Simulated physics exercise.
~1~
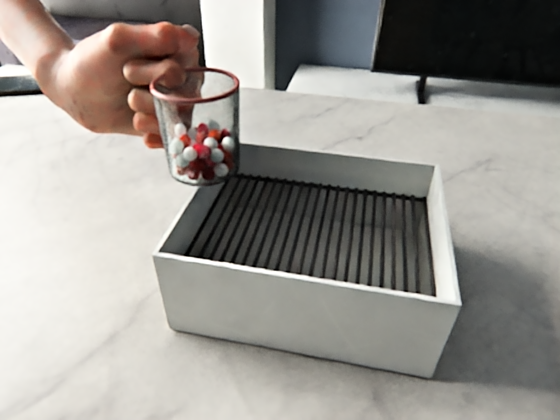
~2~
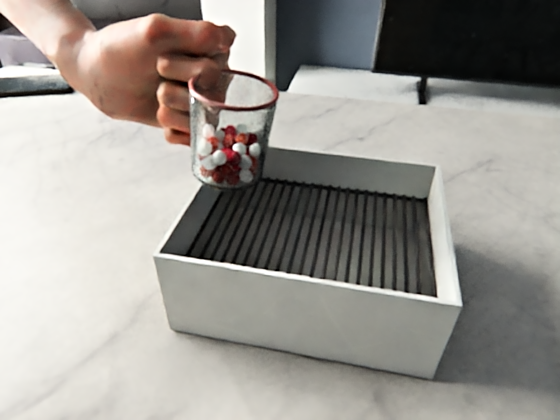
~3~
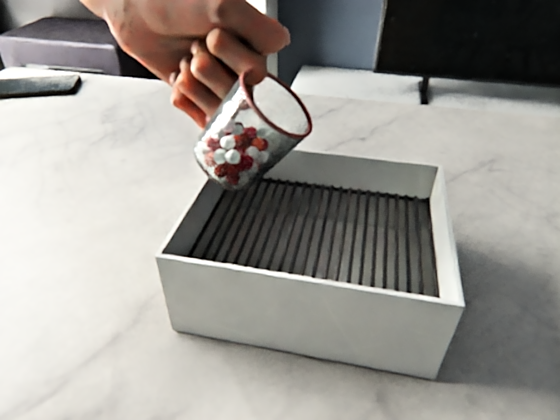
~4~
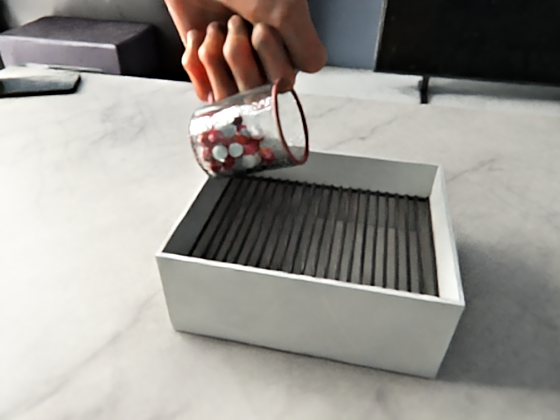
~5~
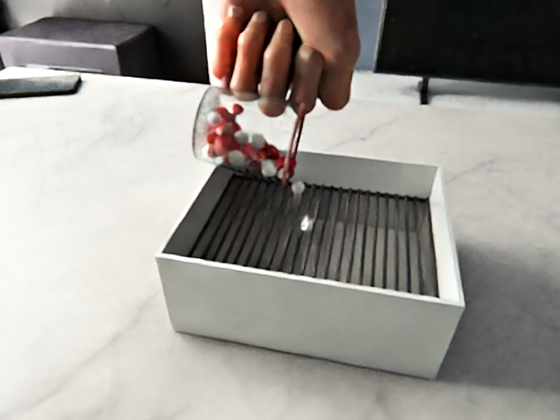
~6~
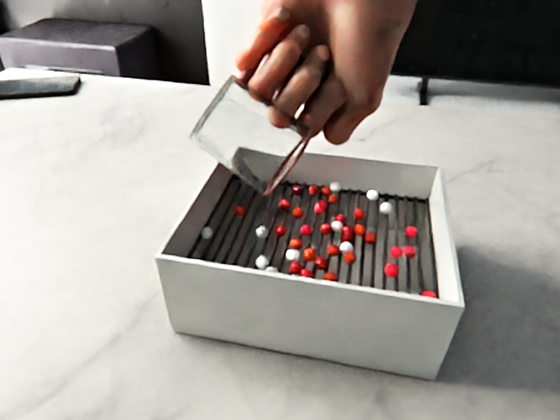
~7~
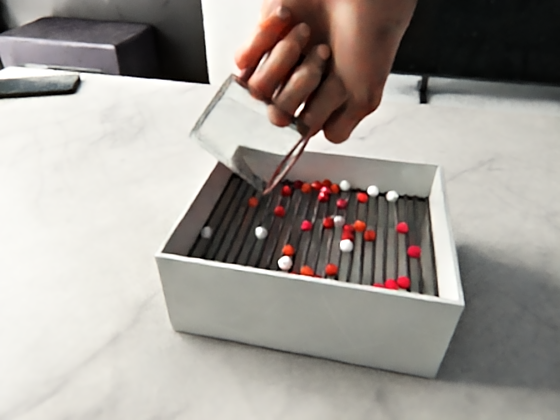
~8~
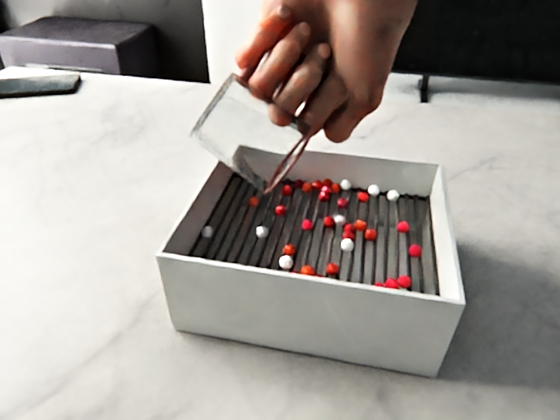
Over an open white box, a hand tips red and white balls onto dark bars, where they stay.
